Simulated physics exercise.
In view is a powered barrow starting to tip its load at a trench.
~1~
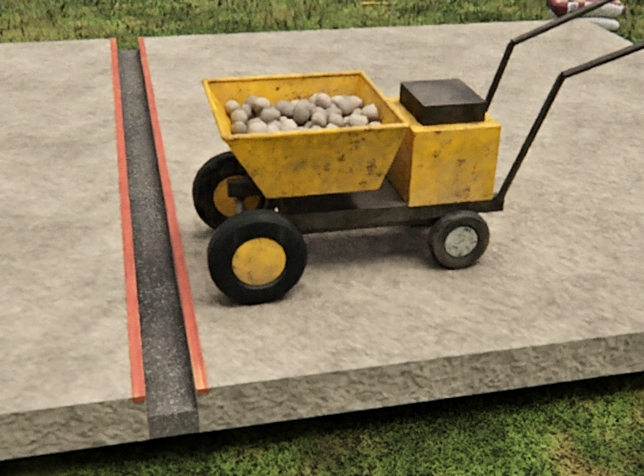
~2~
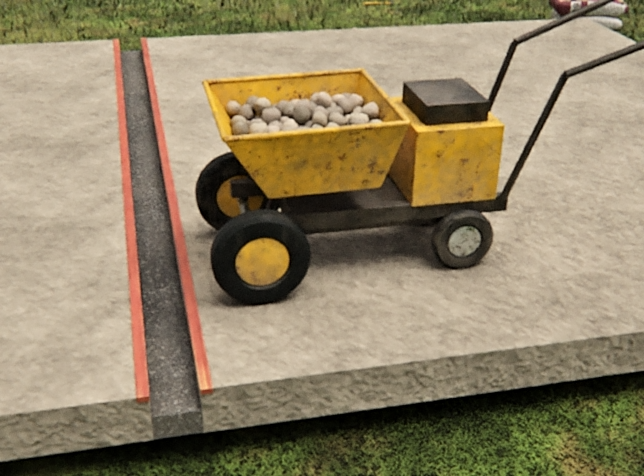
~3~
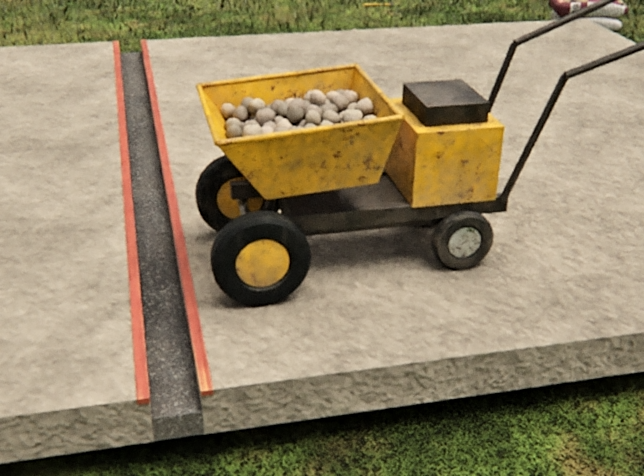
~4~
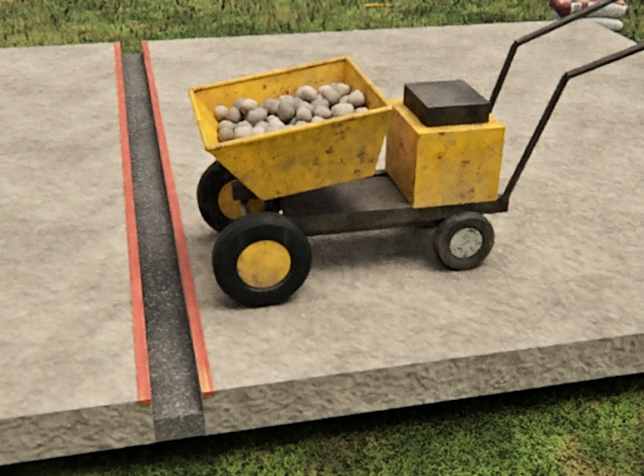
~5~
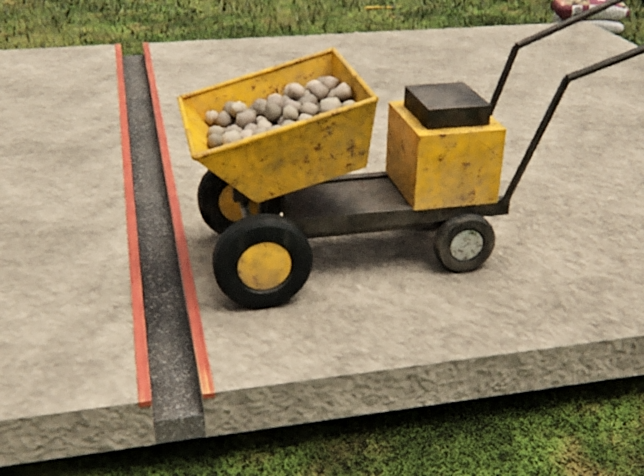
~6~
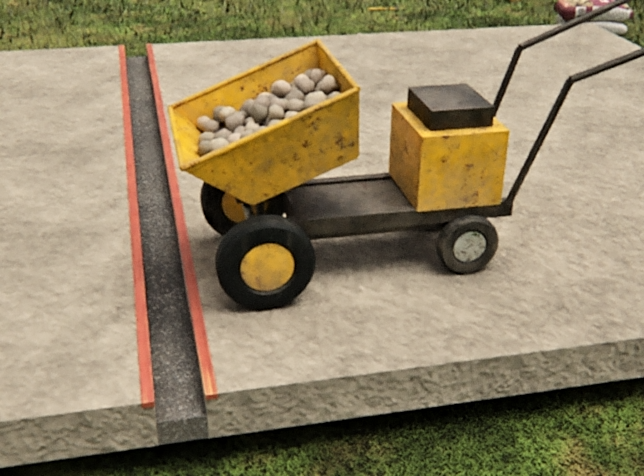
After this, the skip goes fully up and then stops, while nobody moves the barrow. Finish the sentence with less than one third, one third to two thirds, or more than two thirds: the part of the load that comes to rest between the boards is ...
The part between the boards is less than one third.
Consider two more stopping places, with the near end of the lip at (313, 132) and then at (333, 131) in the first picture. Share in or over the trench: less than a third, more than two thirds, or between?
One to two thirds; one to two thirds.
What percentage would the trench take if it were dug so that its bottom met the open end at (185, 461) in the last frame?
0 %.
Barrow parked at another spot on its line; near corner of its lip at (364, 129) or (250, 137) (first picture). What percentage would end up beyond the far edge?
That would be roughly 0 in a hundred and then roughly 80 in a hundred.
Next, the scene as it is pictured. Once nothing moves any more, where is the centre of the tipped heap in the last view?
At about (70, 279), give or take.
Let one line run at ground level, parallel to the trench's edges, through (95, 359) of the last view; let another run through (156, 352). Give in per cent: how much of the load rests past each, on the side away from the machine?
First 60 in a hundred, second 90 in a hundred.
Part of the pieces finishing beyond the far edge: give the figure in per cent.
It comes to 85 per cent or so.
Shortly afterwards, skip tipped steeply; the whole lot in the skip.
Next, skip tipped right over; the bulk in the skip; near a quarter beyond it; only a few falling.
Some moments later, skip tipped right over; near a quarter in the skip; only a few in or heaped over the trench; the bulk beyond it.
In the end, skip tipped right over; a little in the skip; only a few in or heaped over the trench; the bulk beyond it.
